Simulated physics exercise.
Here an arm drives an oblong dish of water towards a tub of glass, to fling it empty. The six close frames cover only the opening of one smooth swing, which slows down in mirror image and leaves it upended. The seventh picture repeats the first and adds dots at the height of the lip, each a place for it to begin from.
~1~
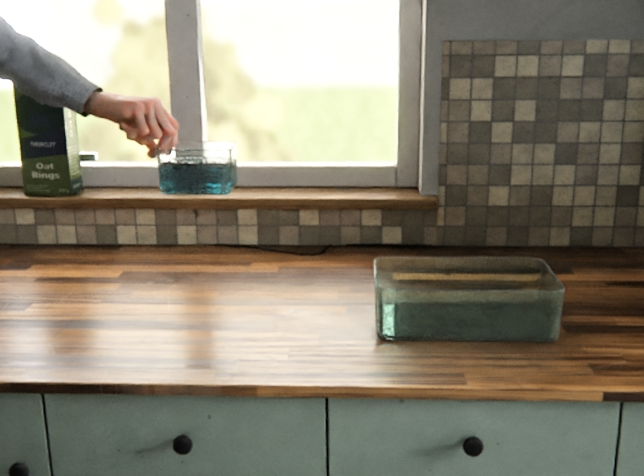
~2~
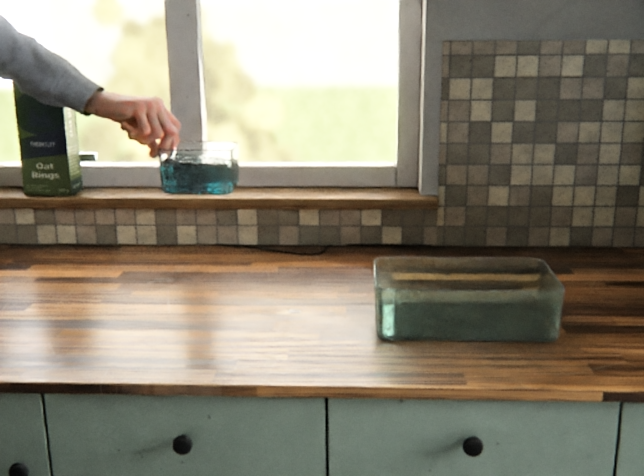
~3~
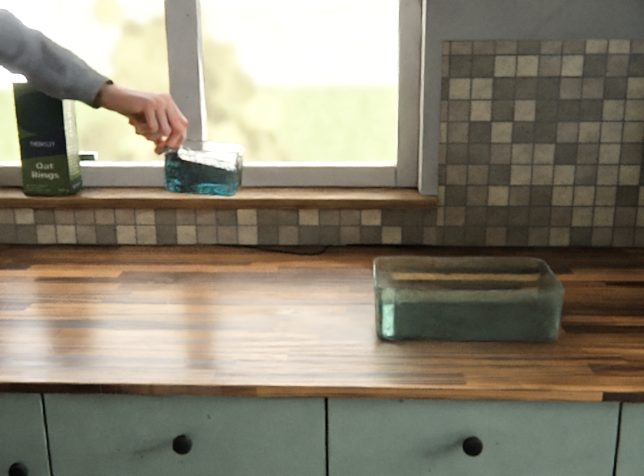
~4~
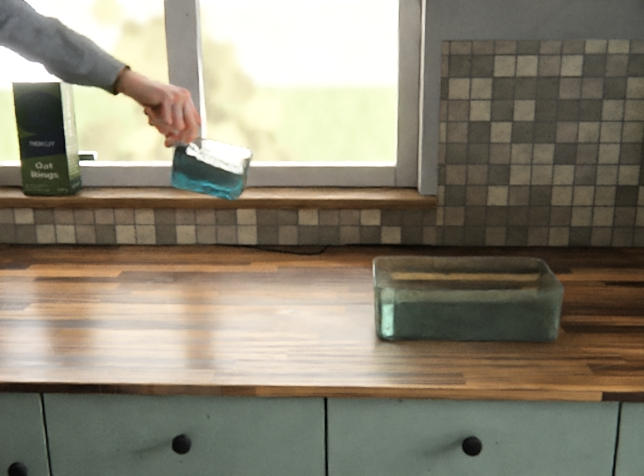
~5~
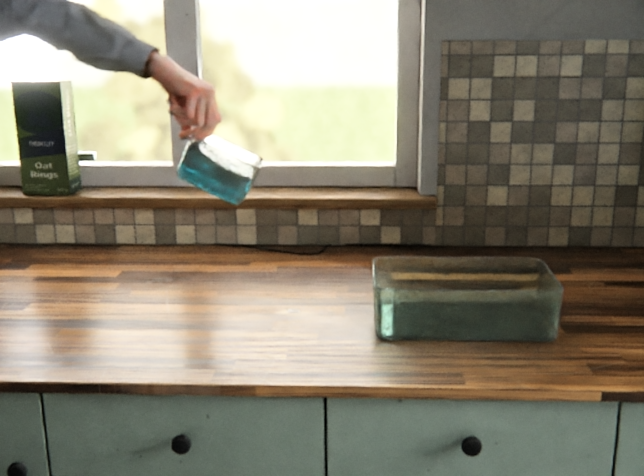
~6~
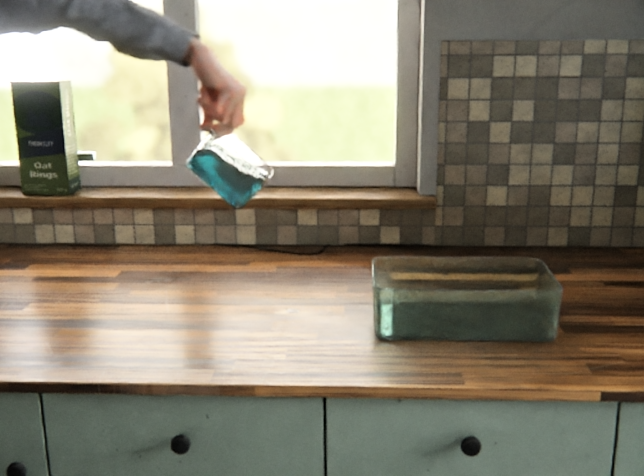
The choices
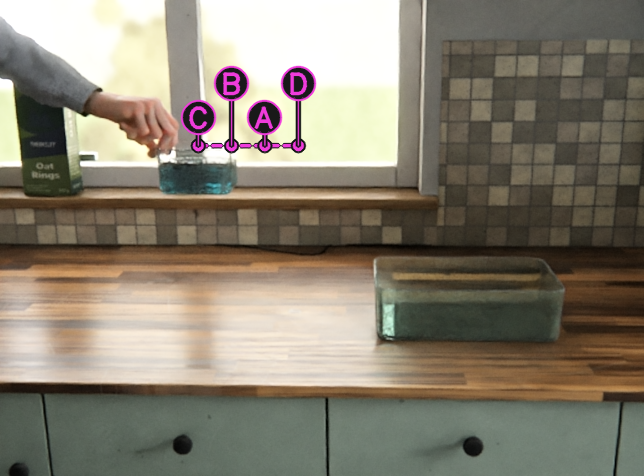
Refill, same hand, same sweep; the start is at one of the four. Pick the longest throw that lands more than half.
The answer is place A.
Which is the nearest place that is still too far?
That would be B.
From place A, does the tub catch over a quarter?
Yes, clearly.
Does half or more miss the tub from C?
Yes, it does.
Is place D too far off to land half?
No.
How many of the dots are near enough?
Two of the four.
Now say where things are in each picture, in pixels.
In the first frame, upright, lip at (232, 145); tub from (377, 338) to (558, 340); nothing has left yet.
In the second frame, upright, lip at (234, 145); nothing has left yet.
In the third frame, tipped about 4°, lip at (240, 148); nothing has left yet.
In the fourth frame, tipped about 14°, lip at (249, 154); nothing has left yet.
In the fifth frame, tipped about 27°, lip at (261, 163); nothing has left yet.
In the sixth frame, tipped about 43°, lip at (271, 174); nothing has left yet.
On the marked copy, A at (264, 145); B at (231, 145); C at (198, 145); D at (298, 145).
With A, about 78 % lands in the tub, 15 % falls short and 7 % goes beside or beyond.
With B, about 9 % lands in the tub, 87 % falls short and 4 % goes beside or beyond.
With C, about 0 % lands in the tub, 100 % falls short.
With D, about 88 % lands in the tub, 2 % falls short and 10 % goes beside or beyond.
